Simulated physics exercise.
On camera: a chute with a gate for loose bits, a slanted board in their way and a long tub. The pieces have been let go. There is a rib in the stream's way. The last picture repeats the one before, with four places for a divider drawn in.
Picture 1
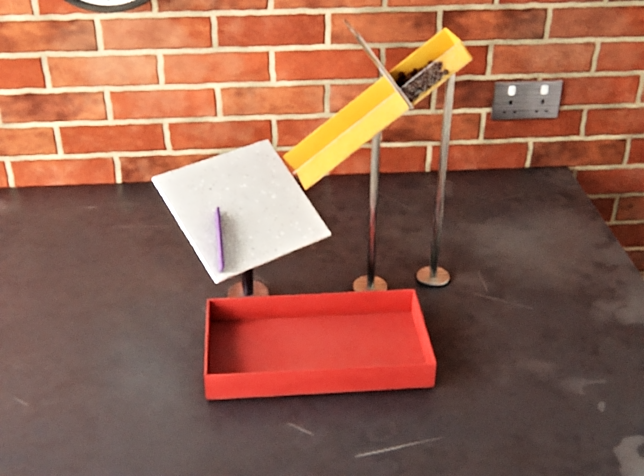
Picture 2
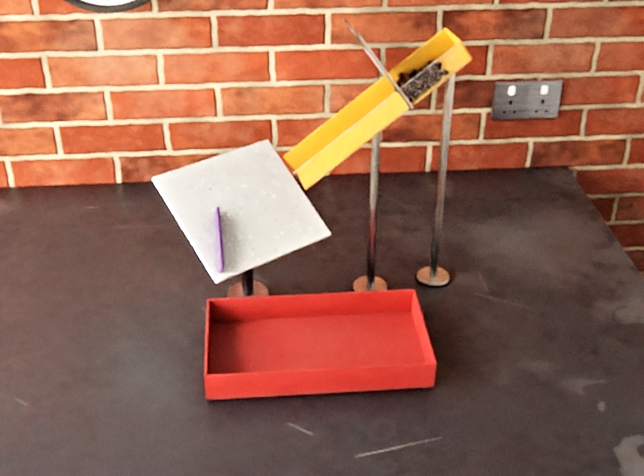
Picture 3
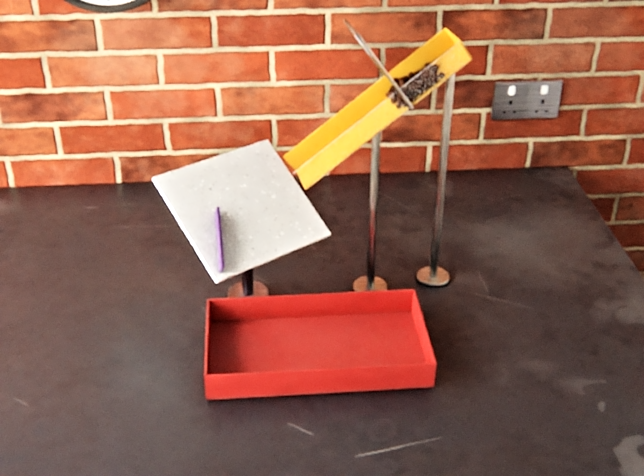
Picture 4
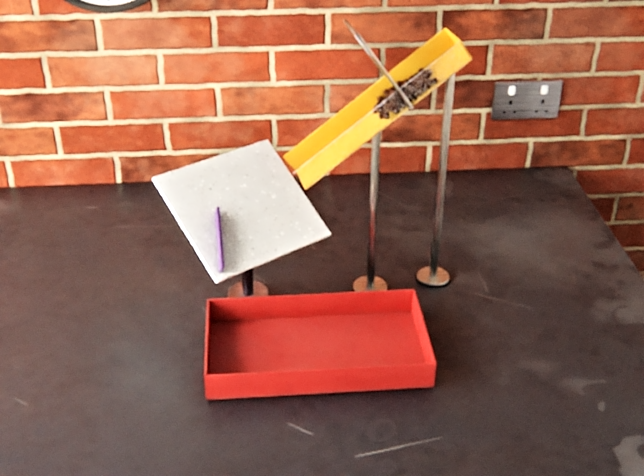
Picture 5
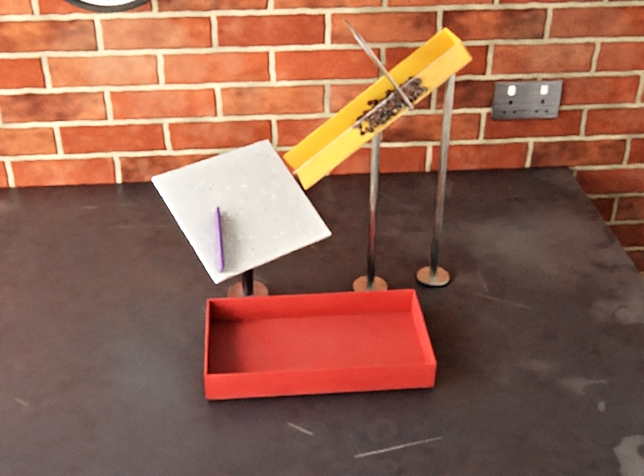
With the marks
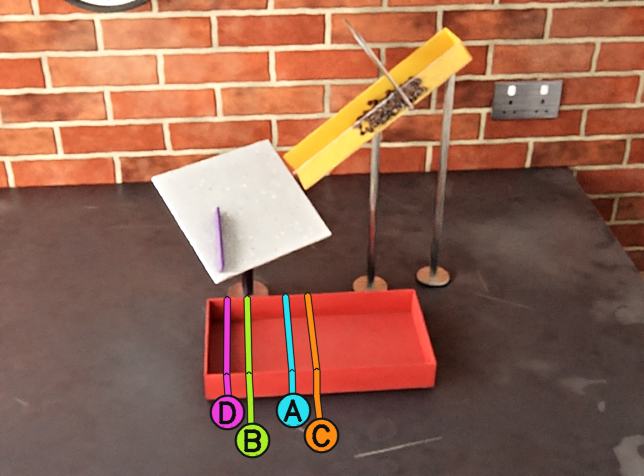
A red tub sat on a dark table below a tilted pale board with a purple rib, while small dark bits slid down and spread out along a sloping yellow chute after its gate opened.
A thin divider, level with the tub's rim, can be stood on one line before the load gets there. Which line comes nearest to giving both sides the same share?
Use line B.
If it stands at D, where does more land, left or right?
The right side.
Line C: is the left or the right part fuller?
The left side.
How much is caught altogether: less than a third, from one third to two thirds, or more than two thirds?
About that: More than two thirds.
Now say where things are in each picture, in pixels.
Load behind the gate (413, 83), allspice berries; lip of the chute (301, 180), sloping fairly steeply, in the first frame.
Middle of the board (244, 206), tilted fairly steeply; middle of its low edge (277, 257); of its high edge (212, 157), in the second frame.
Front corners of the tub (205, 376) and (436, 363), empty; front of the load (389, 95), in the third frame.
Middle of the load (401, 92); its front (375, 111), roughly a quarter of the way to the lip; rib from (218, 207) to (223, 267), in the fourth frame.
Middle of the load (386, 105); its front (354, 126), roughly half of the way to the lip, in the fifth frame.
On the marked copy, line A crosses the front rim at (291, 371); line B crosses the front rim at (248, 373); line C crosses the front rim at (316, 370); line D crosses the front rim at (226, 374).
With A, of what is caught, the larger part on the left of the divider, about a tenth on the right.
With B, of what is caught, roughly a third on the left of the divider, roughly two thirds on the right.
With C, of what is caught, almost all on the left of the divider, about a tenth on the right.
With D, of what is caught, about a tenth on the left of the divider, the larger part on the right.
